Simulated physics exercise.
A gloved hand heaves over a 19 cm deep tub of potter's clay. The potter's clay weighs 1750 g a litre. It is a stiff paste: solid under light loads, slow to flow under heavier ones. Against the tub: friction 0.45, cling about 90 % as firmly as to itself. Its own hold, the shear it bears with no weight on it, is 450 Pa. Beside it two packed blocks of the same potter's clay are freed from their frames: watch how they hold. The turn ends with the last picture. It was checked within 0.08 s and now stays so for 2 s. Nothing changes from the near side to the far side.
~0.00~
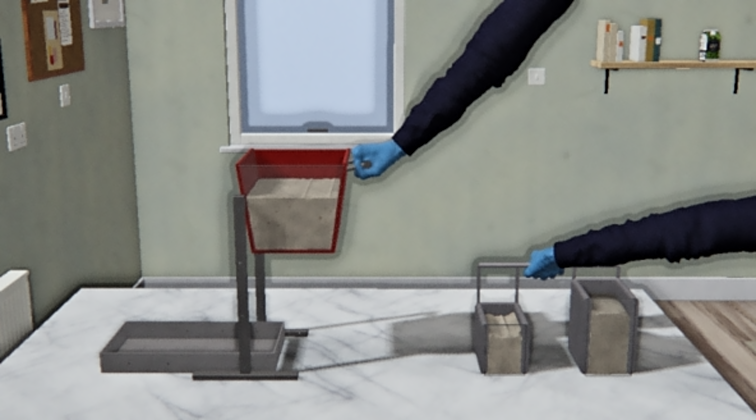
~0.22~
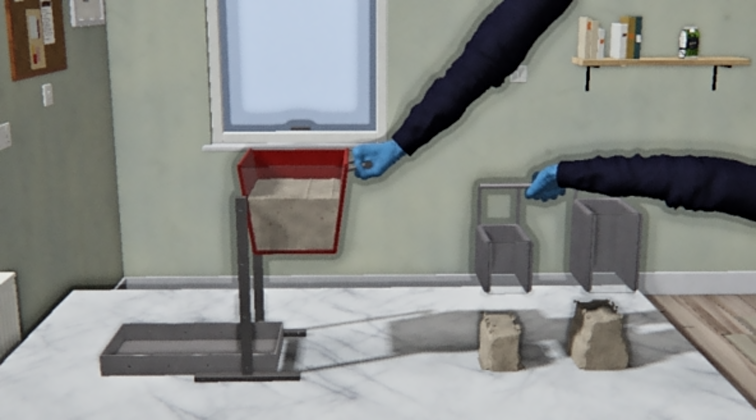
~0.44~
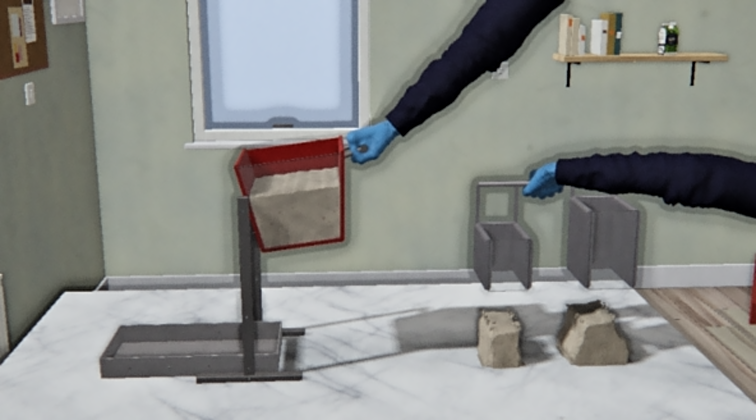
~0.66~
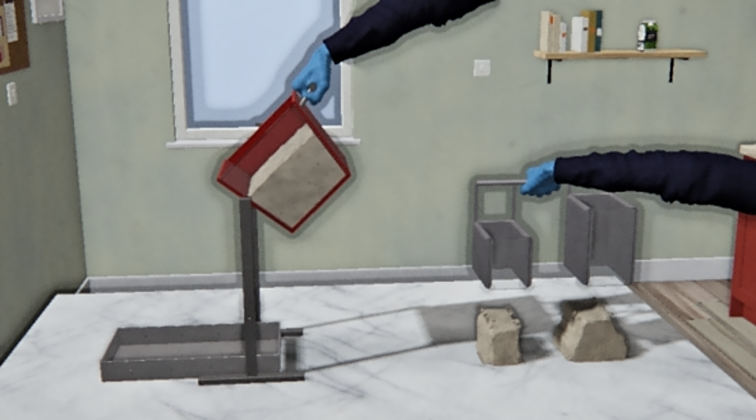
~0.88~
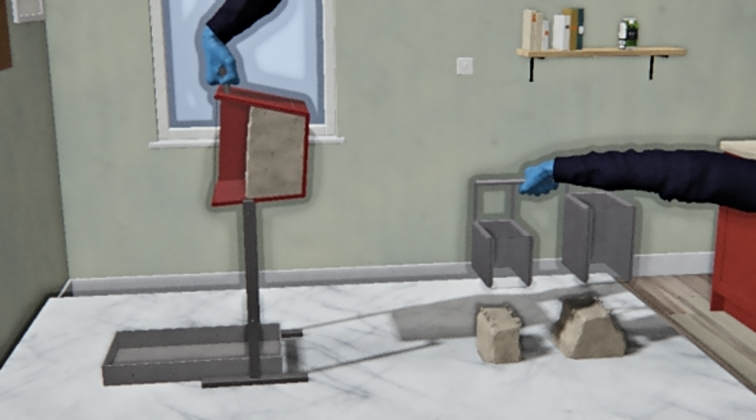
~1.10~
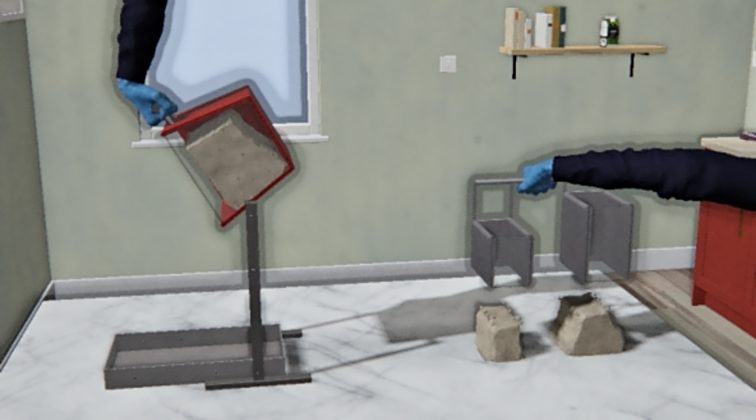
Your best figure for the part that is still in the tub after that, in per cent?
About 0 %.
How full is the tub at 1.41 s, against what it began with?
Some 0 per cent.
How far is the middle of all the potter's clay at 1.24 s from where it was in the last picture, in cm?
Some 14 cm.
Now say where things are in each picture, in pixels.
In the first picture, handle-side rim at (342, 165), tilt 0 degrees; crest of the potter's clay at (257, 197); block heights 9.9 cm, 15 cm (left to right).
In the second picture, handle-side rim at (344, 166), tilt 0 degrees; crest of the potter's clay at (258, 197); block heights 9.8 cm, 13 cm (left to right).
In the third picture, handle-side rim at (340, 152), tilt 7 degrees; crest of the potter's clay at (335, 186); block heights 9.8 cm, 12 cm (left to right).
In the fourth picture, handle-side rim at (292, 105), tilt 44 degrees; crest of the potter's clay at (311, 135); block heights 9.8 cm, 11 cm (left to right).
In the fifth picture, handle-side rim at (216, 100), tilt 86 degrees; crest of the potter's clay at (251, 109); block heights 9.8 cm, 11 cm (left to right).
In the sixth picture, handle-side rim at (164, 137), tilt 120 degrees; crest of the potter's clay at (229, 122); block heights 9.8 cm, 11 cm (left to right).
After 1.24 s, the tub is at 120 degrees and holds 38 %.
After 1.41 s, the tub is at 120 degrees and holds 0 %.
After 1.58 s, the tub is at 120 degrees and holds 0 %.
After 1.75 s, the tub is at 120 degrees and holds 0 %.
After 3.10 s, the tub is at 120 degrees and holds 0 %.
